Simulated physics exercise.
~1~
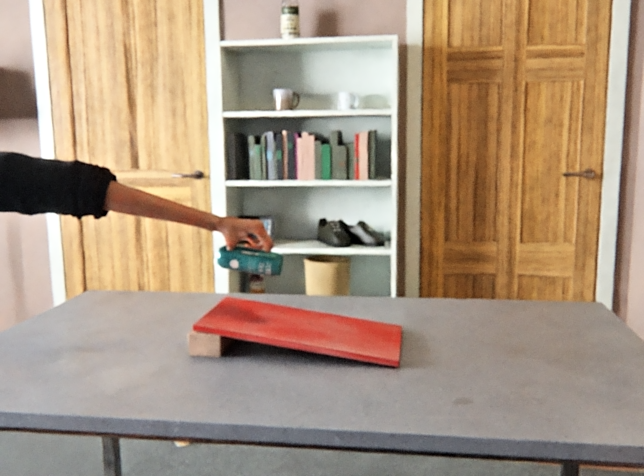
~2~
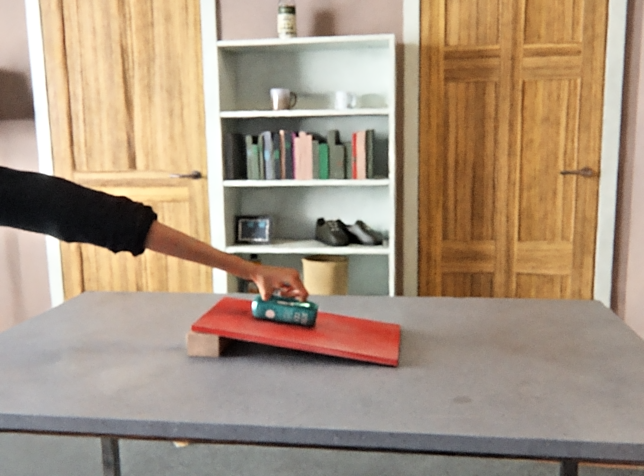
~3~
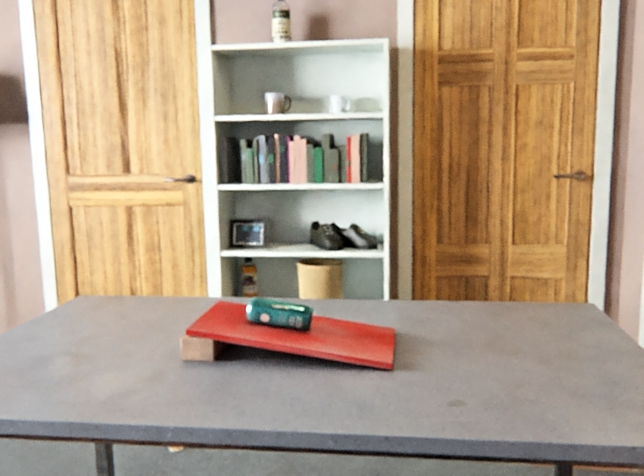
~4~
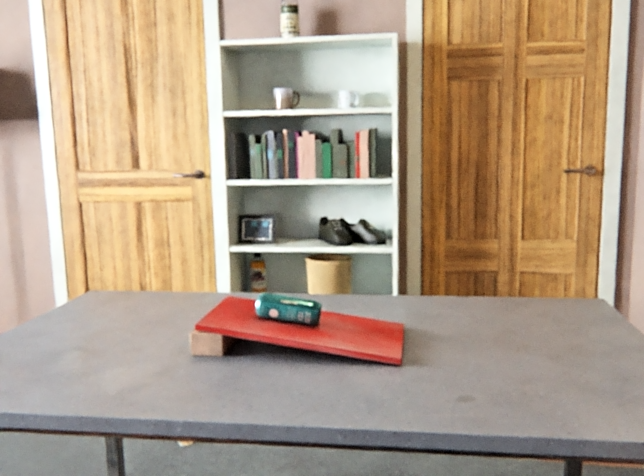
A hand lowering a turquoise can onto its side on a sloping red board, then withdrawing as the can stays put.
